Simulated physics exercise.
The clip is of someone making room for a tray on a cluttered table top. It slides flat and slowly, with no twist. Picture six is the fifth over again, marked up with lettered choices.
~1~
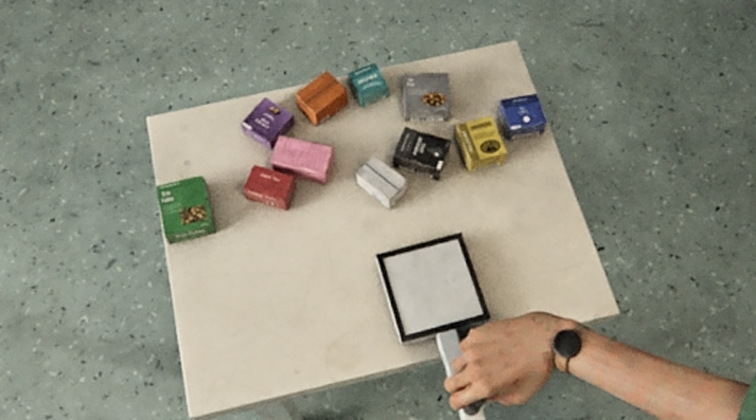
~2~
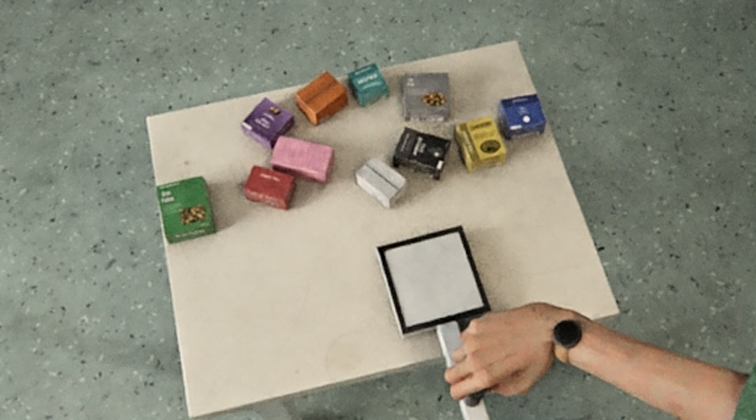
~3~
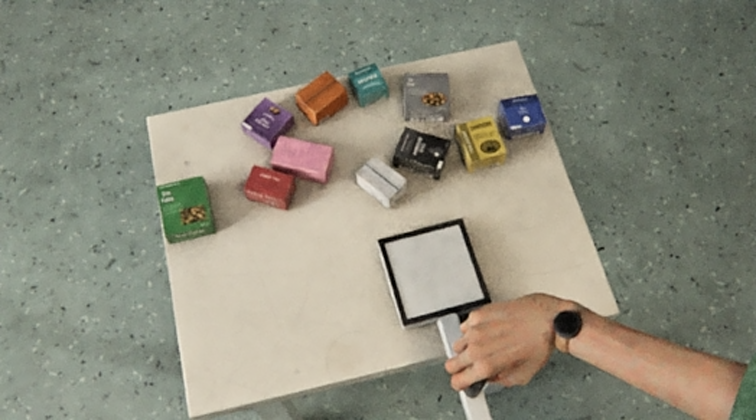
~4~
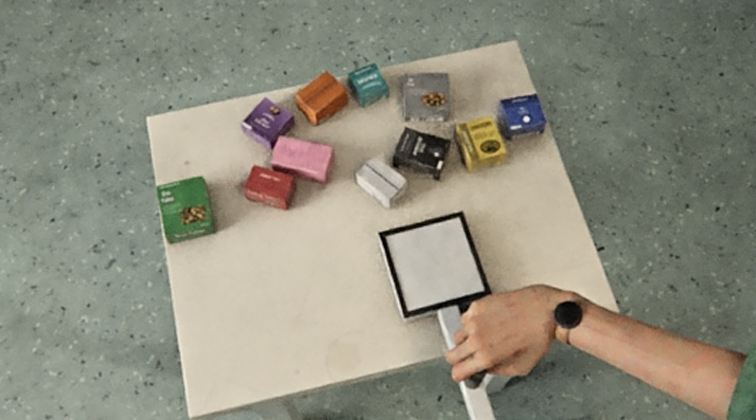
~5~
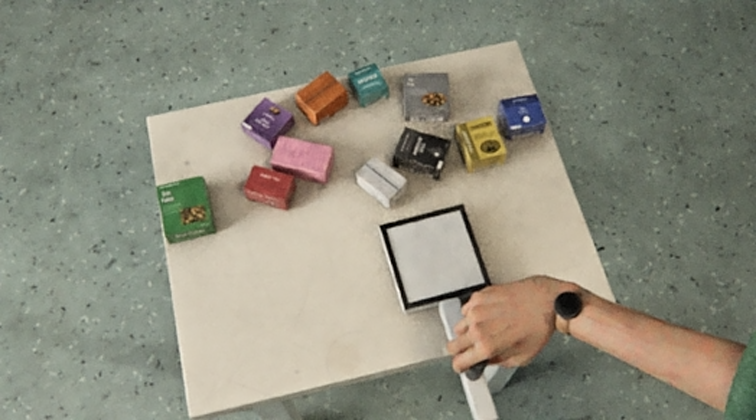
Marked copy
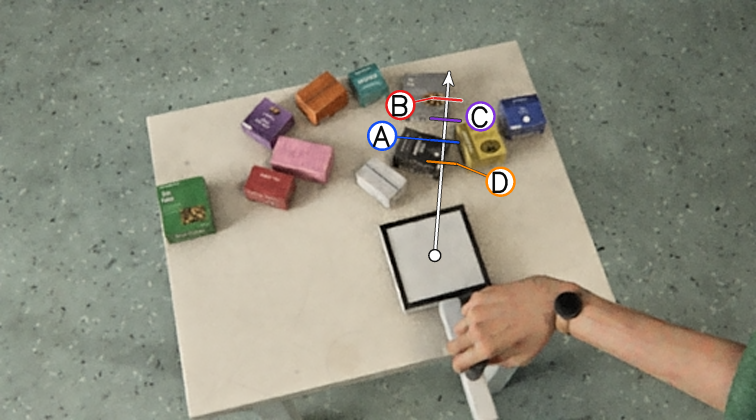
A hand wearing a dark watch slowly sliding a square white tray slightly up a table towards scattered, motionless colourful boxes.
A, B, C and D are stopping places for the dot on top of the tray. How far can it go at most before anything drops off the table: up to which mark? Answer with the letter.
Up to mark A.
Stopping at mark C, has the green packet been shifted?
No.
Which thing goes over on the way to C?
The grey packet.
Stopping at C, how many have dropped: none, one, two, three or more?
By then, one.
On the marked copy, A at (444, 141); B at (447, 99); C at (445, 120); D at (442, 162); the arrow from (435, 256) to (449, 73); the white dot at (435, 256).
Following A. Soon after the start, tray (438, 215); black packet (421, 148); white box (377, 164).
Later, tray (441, 173); grey packet (427, 84); yellow packet (492, 137).
In the end, tray (443, 145); grey packet (420, 61); blue packet (533, 112); nothing has fallen.
As for the rest, B drops the grey packet and blue packet; C drops the grey packet; D is safe but short.
